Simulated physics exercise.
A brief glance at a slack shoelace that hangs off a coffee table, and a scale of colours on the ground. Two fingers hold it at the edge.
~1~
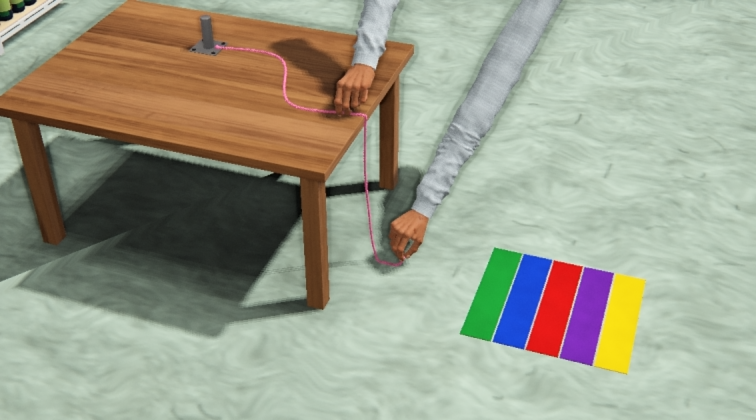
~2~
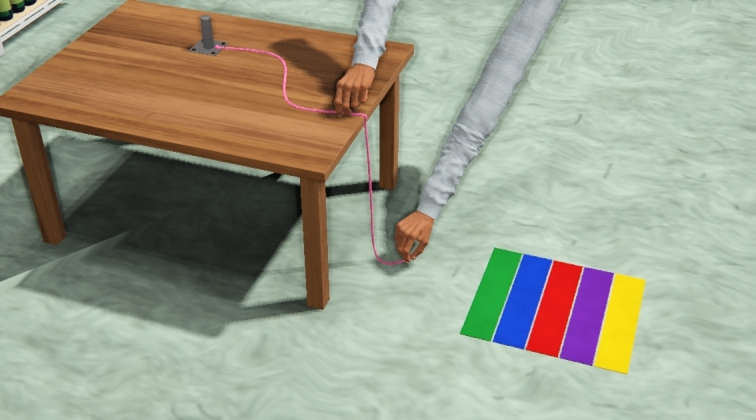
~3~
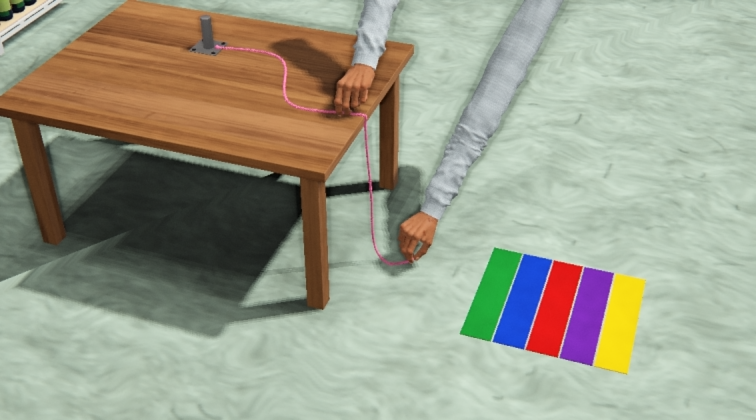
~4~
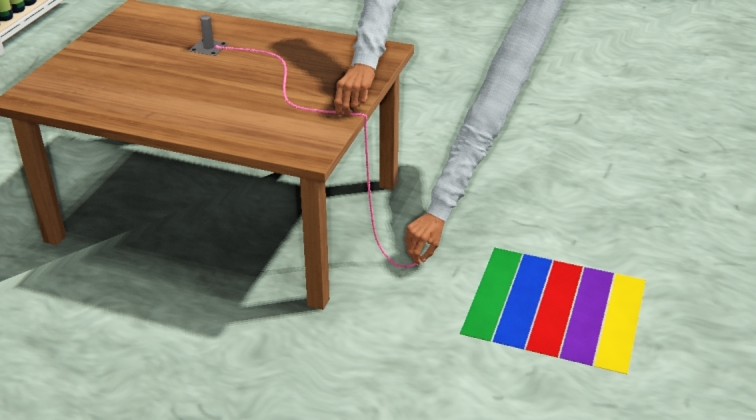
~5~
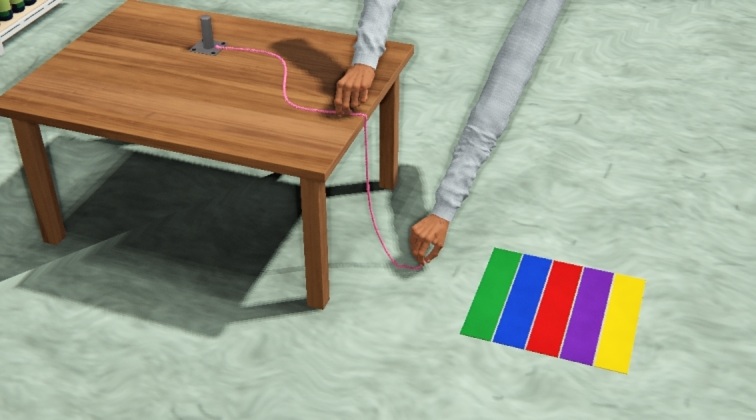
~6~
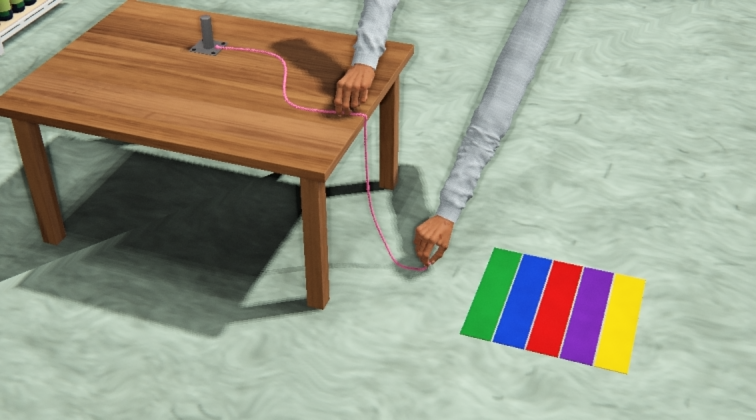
The footage shows one hand pinching a slack pink cord at a wooden table's edge while another hand, near the floor, draws the hanging end slightly right, toward a strip of green, blue, red, purple and yellow bands.
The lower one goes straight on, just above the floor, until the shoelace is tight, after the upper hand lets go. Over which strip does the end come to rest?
Over the red strip.
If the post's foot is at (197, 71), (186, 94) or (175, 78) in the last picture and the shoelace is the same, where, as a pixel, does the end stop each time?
Going by the last picture, roughly (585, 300), (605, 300) and (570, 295).
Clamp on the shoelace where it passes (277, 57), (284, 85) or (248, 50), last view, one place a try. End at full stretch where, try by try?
Approximately at (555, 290), at (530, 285) and at (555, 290), in that order.
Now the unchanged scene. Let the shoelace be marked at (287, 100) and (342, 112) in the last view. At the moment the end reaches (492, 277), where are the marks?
At (336, 95), then (372, 128).
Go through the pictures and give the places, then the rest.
The first picture shows end (404, 257); green (481, 321); blue (514, 328); red (547, 336); purple (580, 344); yellow (615, 352).
The second picture shows end (410, 258); shoelace through (247, 50) (286, 73) (294, 106) (365, 122) (370, 186) (373, 242).
The third picture shows end (414, 259).
The fourth picture shows end (420, 261); shoelace through (247, 50) (286, 73) (294, 106) (365, 122) (369, 186) (378, 242).
The fifth picture shows end (425, 262).
The sixth picture shows end (429, 263); shoelace through (247, 50) (286, 73) (294, 106) (365, 122) (368, 186) (385, 243).
Soon after, end near (492, 277); over green.
After that, end near (535, 286); over blue.
At the stop, end near (561, 292); over red. Over red.
